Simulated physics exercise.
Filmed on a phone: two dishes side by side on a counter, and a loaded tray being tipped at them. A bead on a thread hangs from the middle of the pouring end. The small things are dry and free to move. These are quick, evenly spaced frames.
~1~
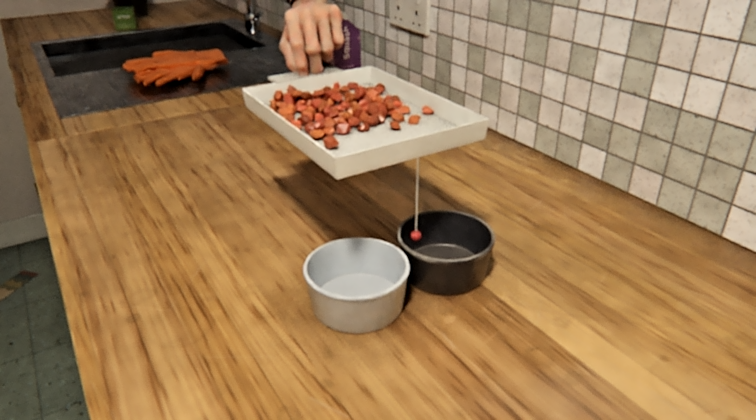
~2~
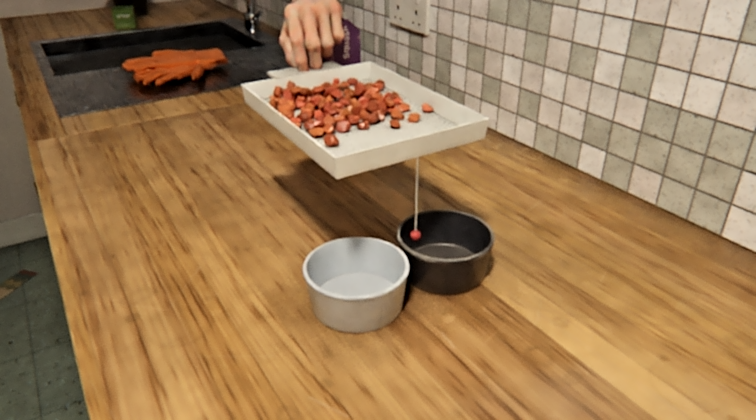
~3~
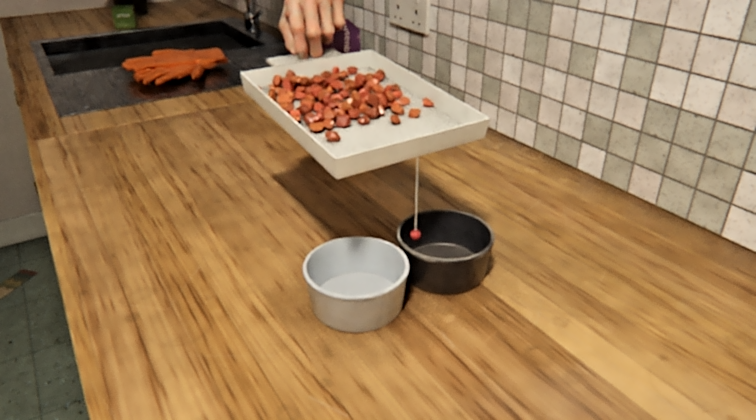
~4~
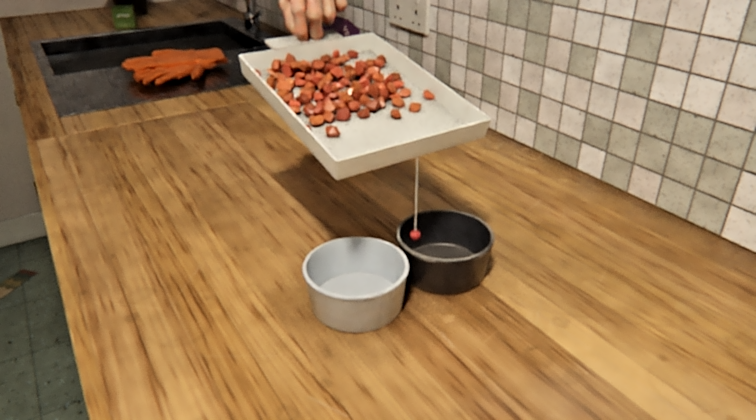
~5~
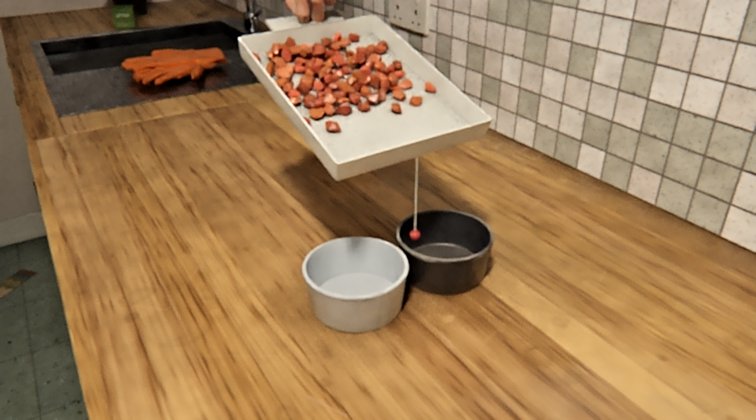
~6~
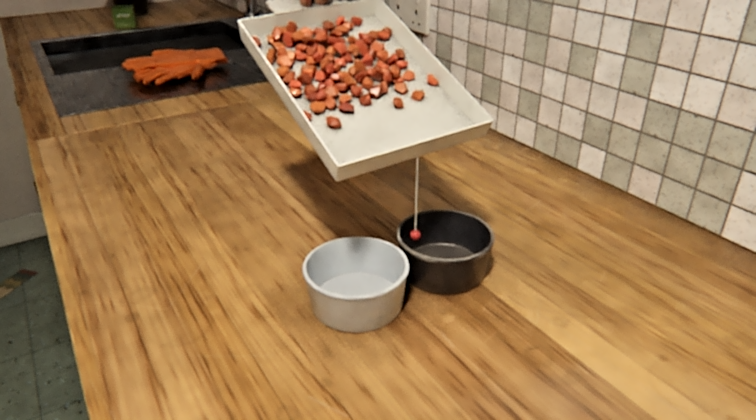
A white tray loaded with small reddish chunks is held by a hand above a wooden kitchen counter, seen from slightly above, with pale wall tiles at right. A silver dish at left and a black dish at right sit below, a red bead hangs on a thread, and orange gloves lie behind. The tray's far end rises steadily, steepening its slant, while the chunks shift little and the camera stays still.
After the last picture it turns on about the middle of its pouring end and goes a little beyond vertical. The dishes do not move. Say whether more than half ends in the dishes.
The two hold only the smaller part of the load.
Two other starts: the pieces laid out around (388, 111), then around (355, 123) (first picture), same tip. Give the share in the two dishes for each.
Roughly 10 per cent, and 10 per cent.
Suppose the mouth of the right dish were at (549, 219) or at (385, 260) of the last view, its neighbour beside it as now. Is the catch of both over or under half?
At the first place below a half, at the second not half.
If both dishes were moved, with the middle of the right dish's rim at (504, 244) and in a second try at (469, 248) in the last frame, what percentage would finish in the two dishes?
Roughly 70 per cent, and 70 per cent.
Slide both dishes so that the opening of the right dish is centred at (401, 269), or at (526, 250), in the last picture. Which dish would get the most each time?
In turn: The right-hand dish; the dish on the left.
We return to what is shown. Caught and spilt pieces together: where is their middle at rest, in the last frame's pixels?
Roughly at (446, 341).
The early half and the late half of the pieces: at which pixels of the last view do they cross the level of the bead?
Early half (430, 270), late half (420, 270).
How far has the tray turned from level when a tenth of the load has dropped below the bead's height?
Around 80° of tilt.
Soon after the last picture, tray tipped steeply; nearly all on the tray; a small part in the air.
A little later, tray tipped past a quarter turn; about a third on the tray; about half outside both; a small part in the air.
Later still, tray tipped past a quarter turn; a small part in the left dish; most outside both.
At rest, tray tipped past a quarter turn; a small part in the left dish; none in the right dish; most outside both.
